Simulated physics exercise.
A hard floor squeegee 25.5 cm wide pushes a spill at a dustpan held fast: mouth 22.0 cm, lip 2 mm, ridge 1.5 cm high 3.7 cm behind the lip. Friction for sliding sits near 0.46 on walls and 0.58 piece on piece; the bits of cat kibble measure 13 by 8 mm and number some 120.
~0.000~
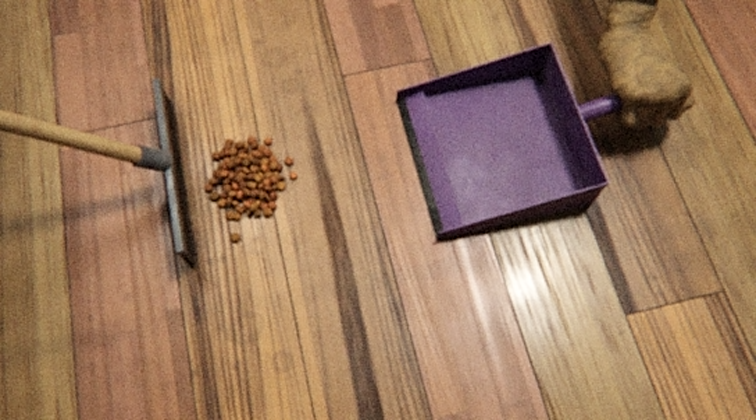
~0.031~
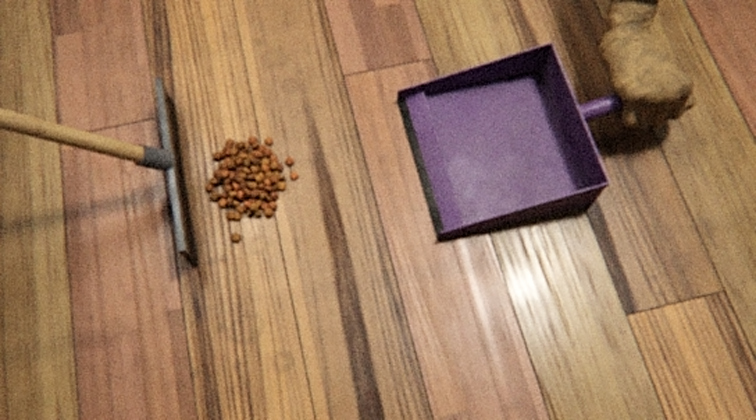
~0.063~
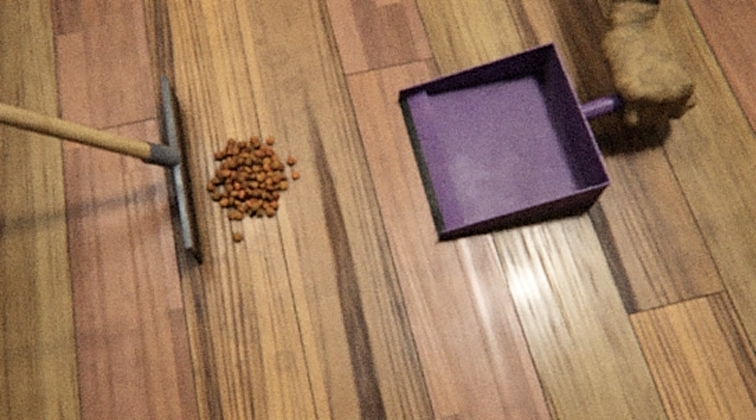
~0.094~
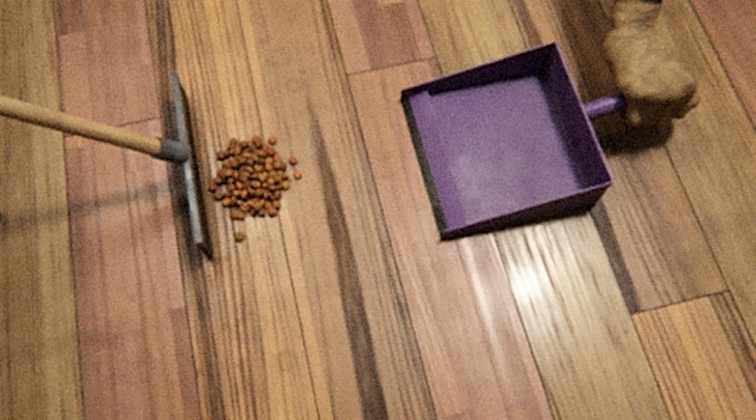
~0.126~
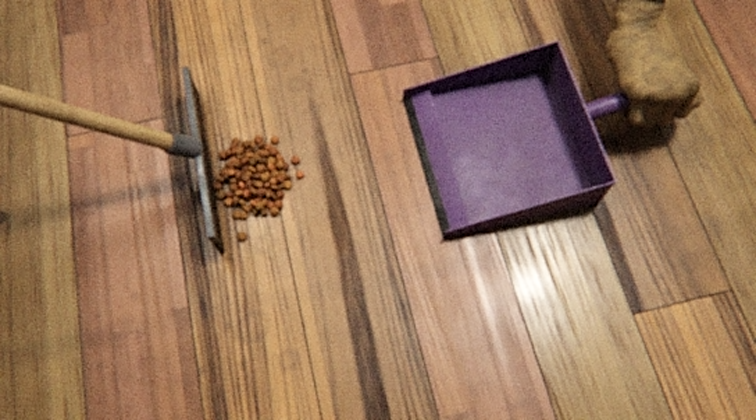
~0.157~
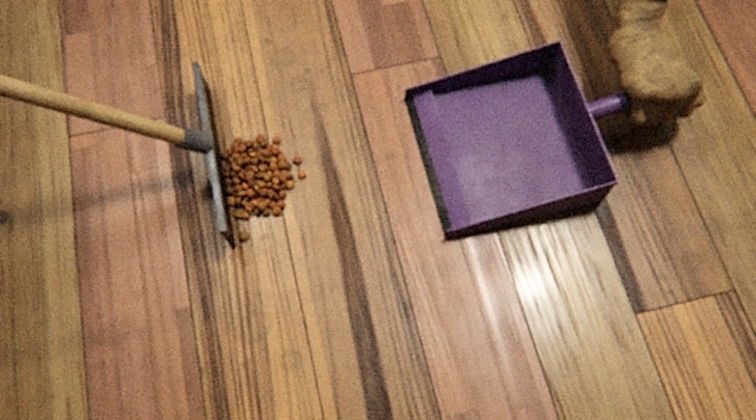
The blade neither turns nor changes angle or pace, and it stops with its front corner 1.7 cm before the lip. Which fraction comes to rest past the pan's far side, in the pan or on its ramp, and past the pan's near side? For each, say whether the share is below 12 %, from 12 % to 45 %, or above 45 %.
Outcome: Far side: A sizeable minority; pan: A sizeable minority; near side: A small minority.
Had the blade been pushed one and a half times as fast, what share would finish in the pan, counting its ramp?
Then some 25 in a hundred.
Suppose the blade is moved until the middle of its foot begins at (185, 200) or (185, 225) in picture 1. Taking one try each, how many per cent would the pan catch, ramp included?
The two tries give about 30 % and about 30 %.
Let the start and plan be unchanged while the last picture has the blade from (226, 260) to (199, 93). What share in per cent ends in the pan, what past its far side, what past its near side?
Per cent by place - pan 30, far side 0, near side 15.
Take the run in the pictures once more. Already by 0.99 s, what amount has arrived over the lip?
Some 25 in a hundred by that moment.
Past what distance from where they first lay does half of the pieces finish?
About 26 cm.
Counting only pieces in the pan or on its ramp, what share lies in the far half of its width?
Something like 100 in a hundred.
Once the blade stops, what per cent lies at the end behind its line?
Some 15 percent, give or take.
After 0.46 s, middle of the blade 15 cm from the lip; 0 % over the lip, far side 10 %, near side 0 %.
After 0.67 s, middle of the blade 7 cm from the lip; 0 % over the lip, far side 30 %, near side 0 %.
After 0.99 s, middle of the blade 2 cm from the lip; 25 % over the lip, far side 35 %, near side 0 %.
In the end, at 1.3 s, far side 35 %, pan 20 %, near side 0 %, in front of the lip or behind the blade 40 %.
